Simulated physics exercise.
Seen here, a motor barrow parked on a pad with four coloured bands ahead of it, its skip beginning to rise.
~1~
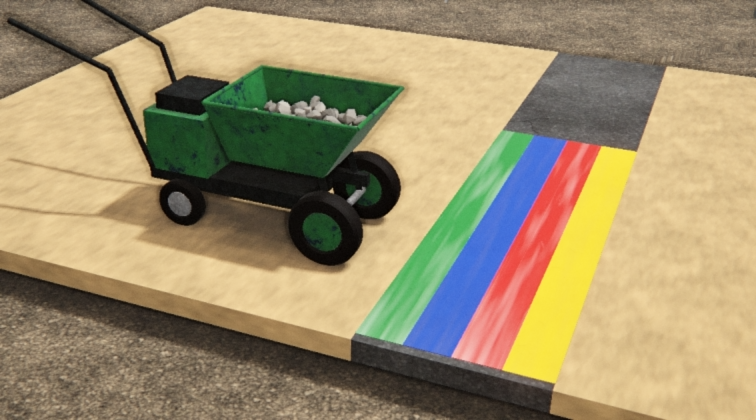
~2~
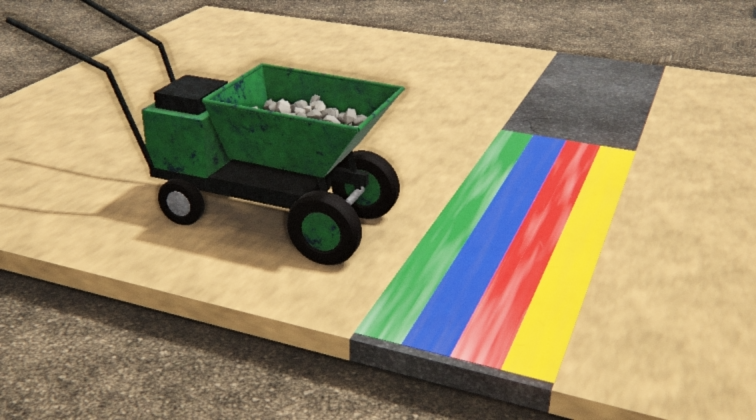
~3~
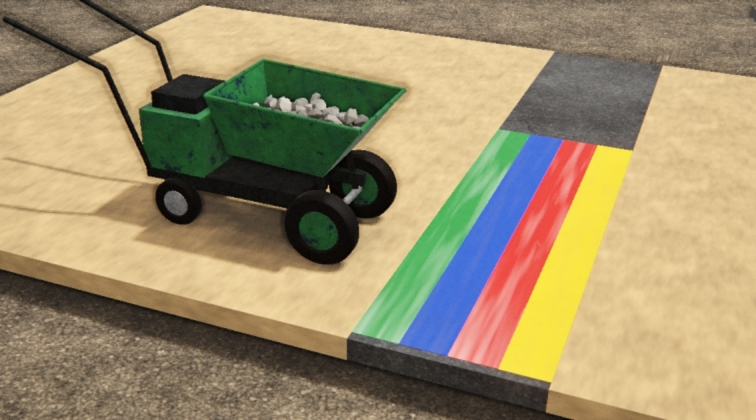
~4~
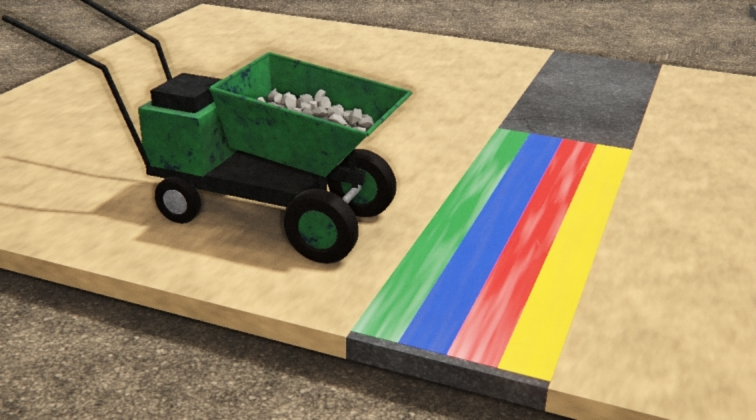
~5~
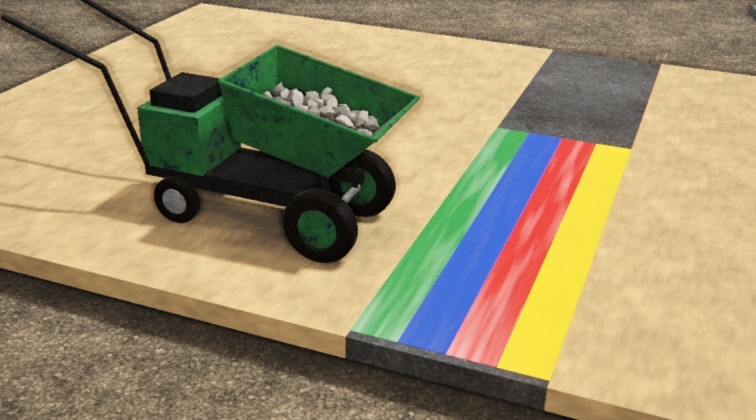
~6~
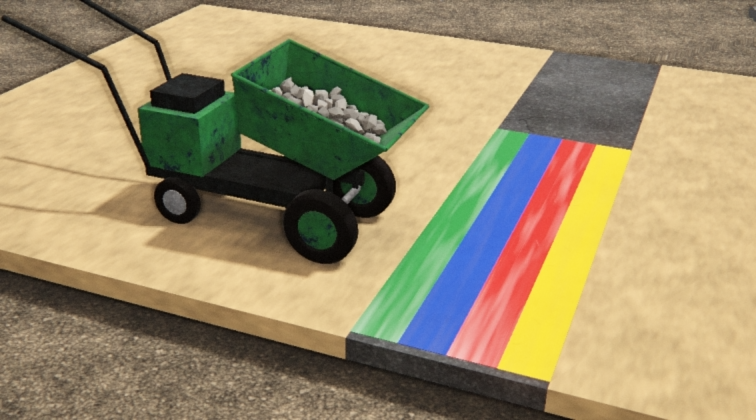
A green barrow's skip, loaded with broken stones, rose slowly at the back and tilted forward to the right, while its wheels stayed put beside a strip of green, blue, red and yellow bands.
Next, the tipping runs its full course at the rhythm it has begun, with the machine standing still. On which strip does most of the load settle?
The heap favours the blue strip.
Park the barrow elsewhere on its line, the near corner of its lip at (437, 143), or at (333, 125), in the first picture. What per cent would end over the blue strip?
About 0 and 40 per cent.
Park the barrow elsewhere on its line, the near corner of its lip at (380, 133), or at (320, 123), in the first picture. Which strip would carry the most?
At the first place that red strip, at the second the strip in green.
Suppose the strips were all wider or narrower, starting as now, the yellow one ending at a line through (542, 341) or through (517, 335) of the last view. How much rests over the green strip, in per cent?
In turn 0 and 0 in a hundred.
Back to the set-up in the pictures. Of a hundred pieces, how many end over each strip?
In per cent, green strip 5, blue strip 45, red strip 25 and yellow strip 5.
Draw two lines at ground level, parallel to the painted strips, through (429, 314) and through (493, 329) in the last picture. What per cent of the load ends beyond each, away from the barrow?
Roughly 70 per cent, and 20 per cent.
Soon after the last picture, skip tipped steeply; all in the skip.
A little later, skip tipped right over; nearly all in the skip; a small part over the blue strip.
Later still, skip tipped right over; about a third in the skip; a stray few over the green strip; about a third over the blue strip; about a quarter over the red strip; a small part over the yellow strip; a stray few off the paint.
By the end, skip tipped right over; about a quarter in the skip; a small part over the green strip; about half over the blue strip; about a quarter over the red strip; a small part over the yellow strip; a stray few off the paint.
